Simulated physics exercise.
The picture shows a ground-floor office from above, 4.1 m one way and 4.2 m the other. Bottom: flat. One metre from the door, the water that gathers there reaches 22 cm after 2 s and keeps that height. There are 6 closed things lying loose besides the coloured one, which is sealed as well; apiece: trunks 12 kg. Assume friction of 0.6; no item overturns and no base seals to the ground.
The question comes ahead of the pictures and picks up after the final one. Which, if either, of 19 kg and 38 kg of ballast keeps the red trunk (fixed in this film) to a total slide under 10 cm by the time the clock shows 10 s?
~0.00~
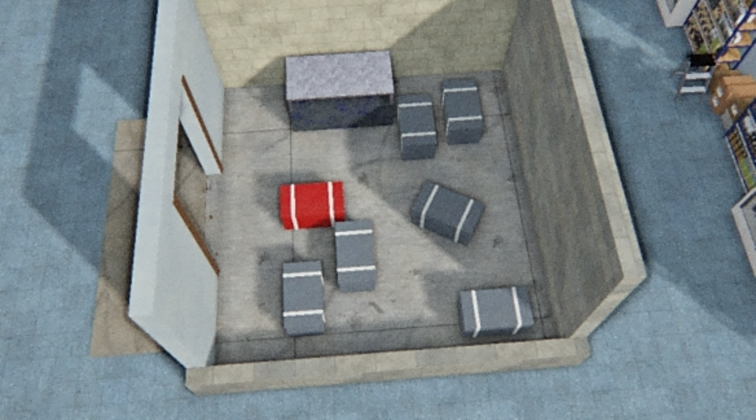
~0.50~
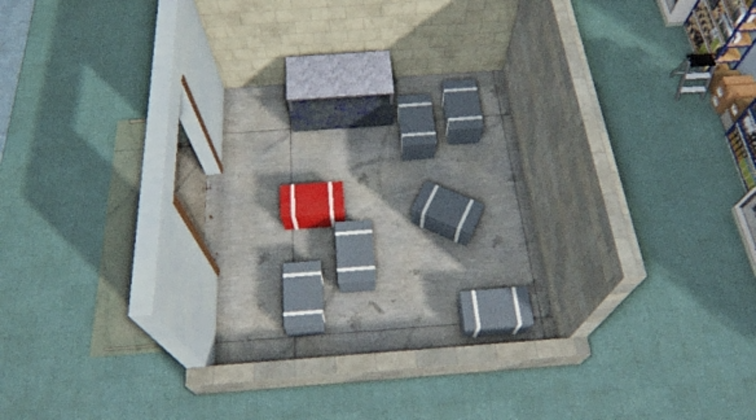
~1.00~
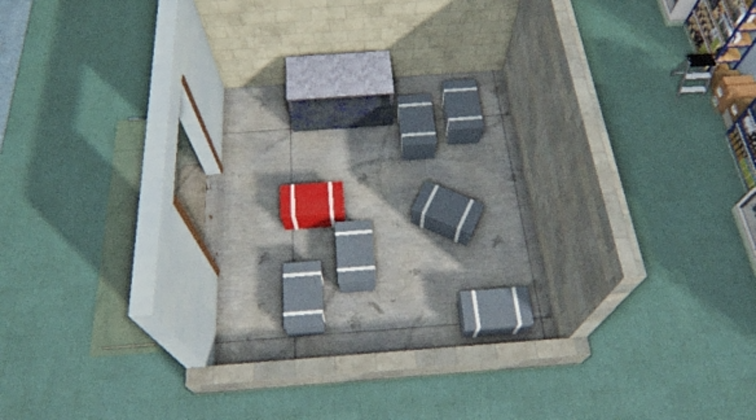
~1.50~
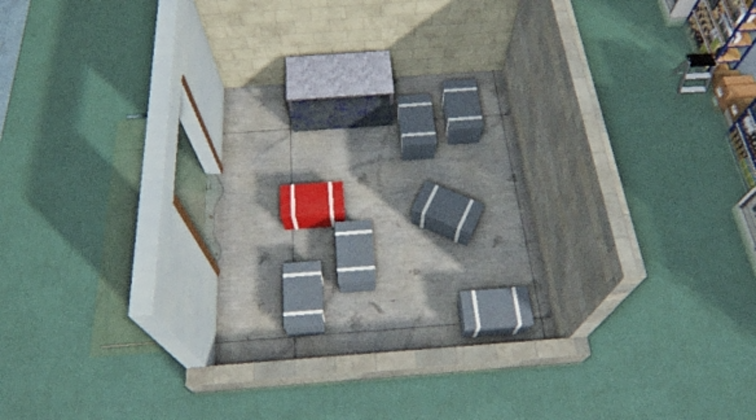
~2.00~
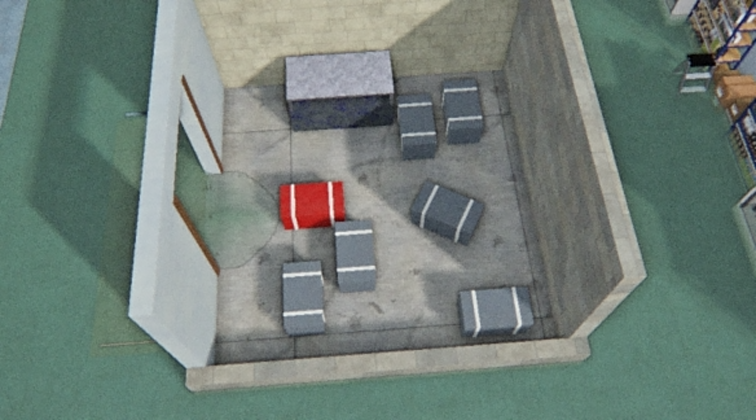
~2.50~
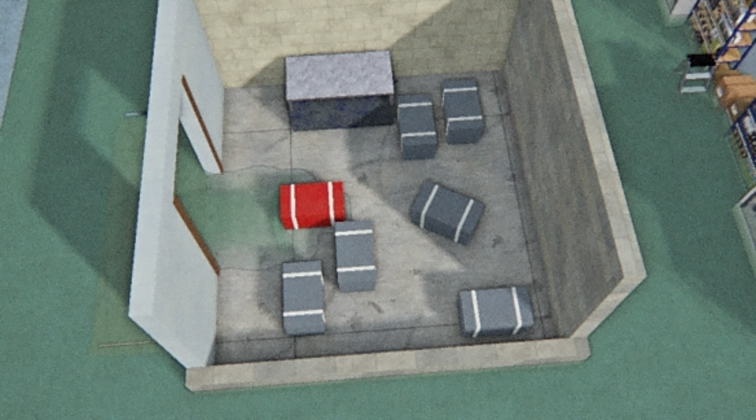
Both are insufficient.
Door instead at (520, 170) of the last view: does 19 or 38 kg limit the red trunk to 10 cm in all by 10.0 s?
Result: Neither option suffices.
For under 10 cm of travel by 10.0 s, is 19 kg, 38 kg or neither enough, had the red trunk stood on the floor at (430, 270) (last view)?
Result: Both fail.
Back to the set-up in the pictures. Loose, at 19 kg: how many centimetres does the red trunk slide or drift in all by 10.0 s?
Around 250 cm in total.
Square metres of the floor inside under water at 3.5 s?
6.5 m2.
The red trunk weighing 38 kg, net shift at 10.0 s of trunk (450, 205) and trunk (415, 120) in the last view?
Net displacement, in order: 120 cm; 60 cm.
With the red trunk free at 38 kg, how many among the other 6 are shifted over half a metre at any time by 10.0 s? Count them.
The tally stands at 6.
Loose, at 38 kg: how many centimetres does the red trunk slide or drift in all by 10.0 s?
Roughly 40 centimetres altogether.
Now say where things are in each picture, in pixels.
The red trunk at (312, 199), on the bottom; water covers 0.0 m2; 0 of 7 have shifted, in the first picture.
The red trunk at (312, 199) rests on the ground; 0.0 m2 under water; 0 of 7 have shifted, in the second picture.
The red trunk at (312, 199), on the bottom; water covers 0.0 m2; 0 of 7 have shifted, in the third picture.
The red trunk at (312, 199), on the bottom; water covers 0.0 m2; 0 of 7 have shifted, in the fourth picture.
The red trunk at (312, 199) rests on the ground; water covers 0.8 m2; 0 of 7 have shifted, in the fifth picture.
The red trunk at (312, 199), on the bottom; 1.5 m2 under water; 0 of 7 have shifted, in the sixth picture.
After 3.5 s the red trunk would be 70 cm from its start with 19 kg and 21 cm from its start with 38 kg; 5 cm of water round it then.
After 4.5 s the red trunk would be 128 cm from its start with 19 kg and 25 cm from its start with 38 kg; 4 cm of water round it then.
After 7.0 s the red trunk would be 205 cm from its start with 19 kg and 25 cm from its start with 38 kg; 6 cm of water round it then.
After 10.0 s the red trunk would be 246 cm from its start with 19 kg and 36 cm from its start with 38 kg; 12 cm of water round it then.
